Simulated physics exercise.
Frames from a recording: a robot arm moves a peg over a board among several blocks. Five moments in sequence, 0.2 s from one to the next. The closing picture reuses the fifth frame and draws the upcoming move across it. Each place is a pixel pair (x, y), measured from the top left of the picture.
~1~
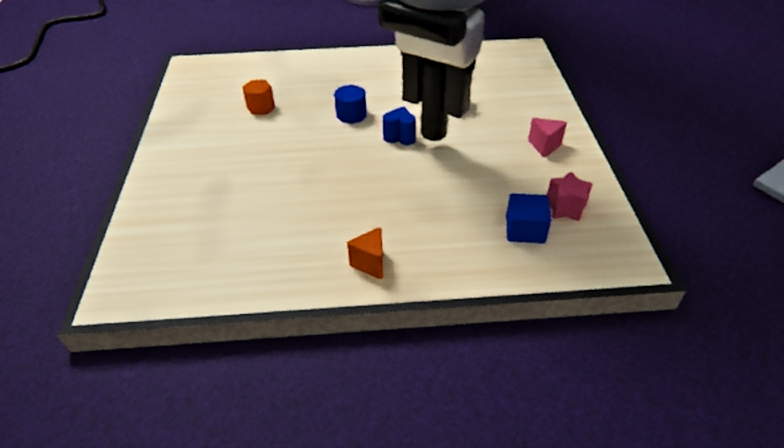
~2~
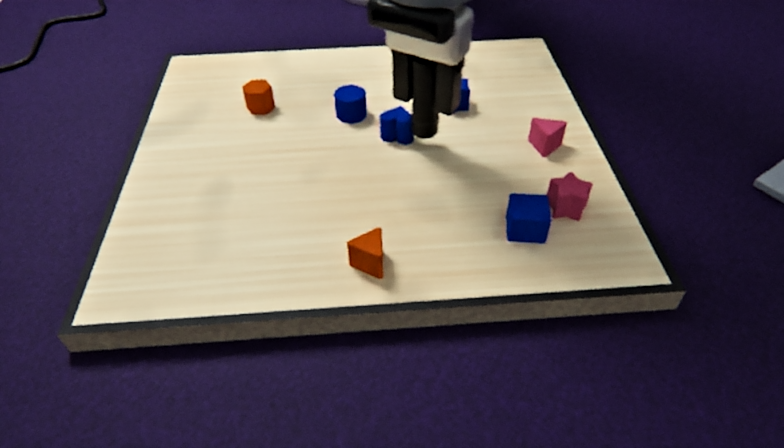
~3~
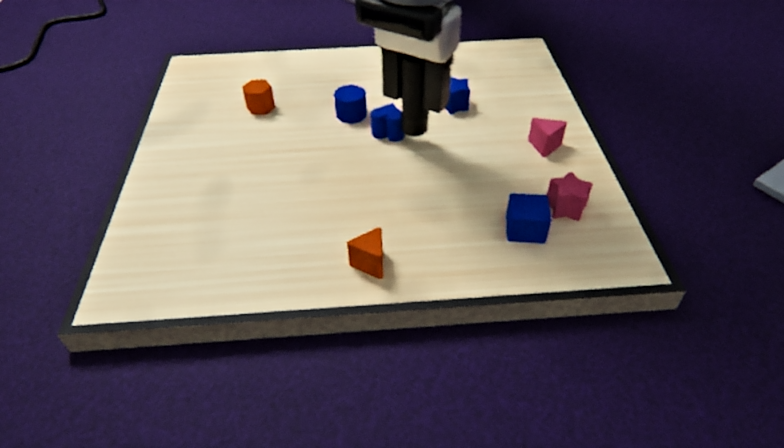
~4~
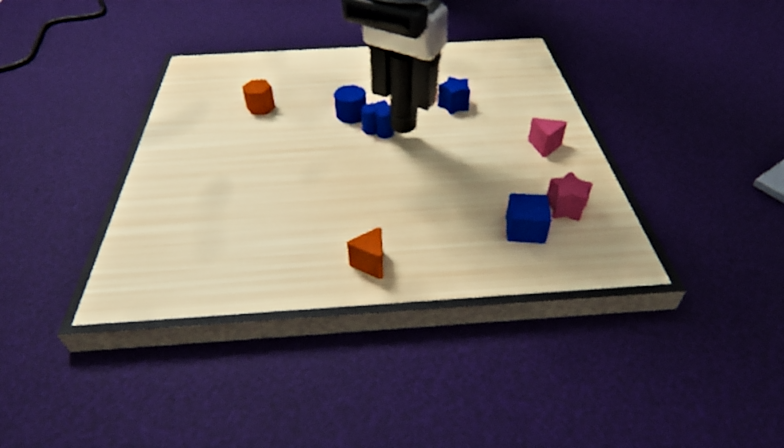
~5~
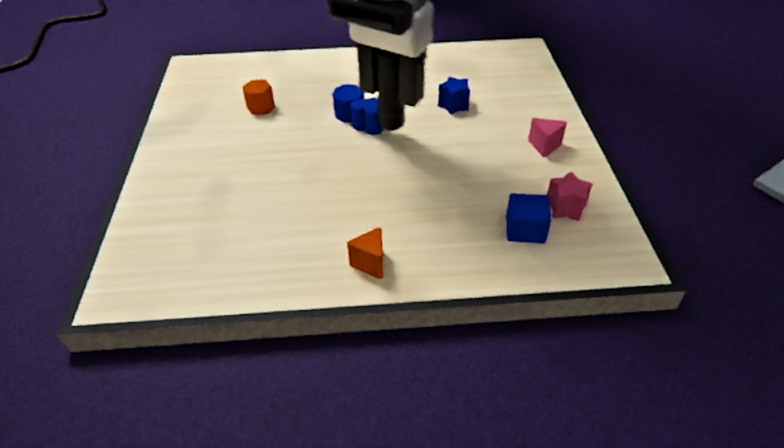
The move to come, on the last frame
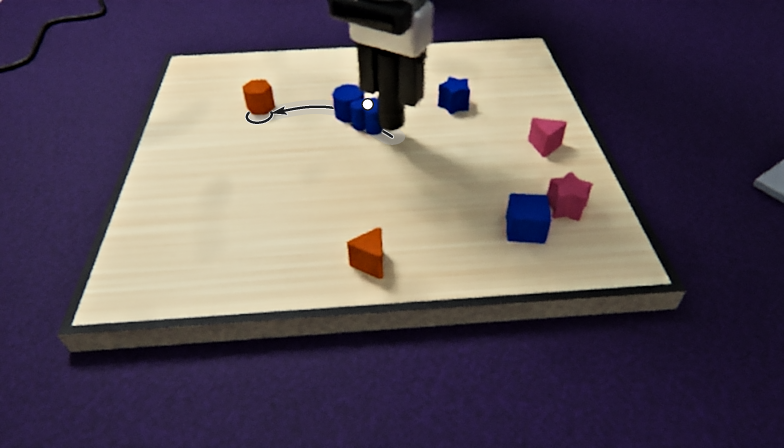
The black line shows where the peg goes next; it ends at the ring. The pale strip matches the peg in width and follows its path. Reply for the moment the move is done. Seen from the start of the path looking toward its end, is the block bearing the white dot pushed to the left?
Short answer: Yes.
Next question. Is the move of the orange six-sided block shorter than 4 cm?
Yes
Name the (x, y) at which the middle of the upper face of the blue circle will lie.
Close to (292, 72).
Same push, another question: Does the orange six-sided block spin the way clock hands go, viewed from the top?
Yes, that is what happens.
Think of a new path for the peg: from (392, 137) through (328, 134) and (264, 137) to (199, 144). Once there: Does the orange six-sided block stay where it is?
My answer is yes.
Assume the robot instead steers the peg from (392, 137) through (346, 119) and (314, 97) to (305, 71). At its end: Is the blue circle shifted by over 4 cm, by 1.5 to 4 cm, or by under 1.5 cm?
It travels more than 4 cm.
The drawn path runs from (392, 137) over (356, 115) and (310, 107) to (259, 115); the dot is on the blue heart-shaped block.
What follows on the original path. One third of the way, peg at (354, 102); blue circle at (312, 78); blue heart-shaped block at (324, 93), turned 60° anticlockwise.
Two thirds of the way, peg at (307, 94); blue circle at (295, 72); blue heart-shaped block at (291, 97).
At the end, peg at (257, 103); orange six-sided block at (237, 85), turned 20° clockwise; blue circle at (292, 72); blue heart-shaped block at (273, 103), turned 235° anticlockwise.
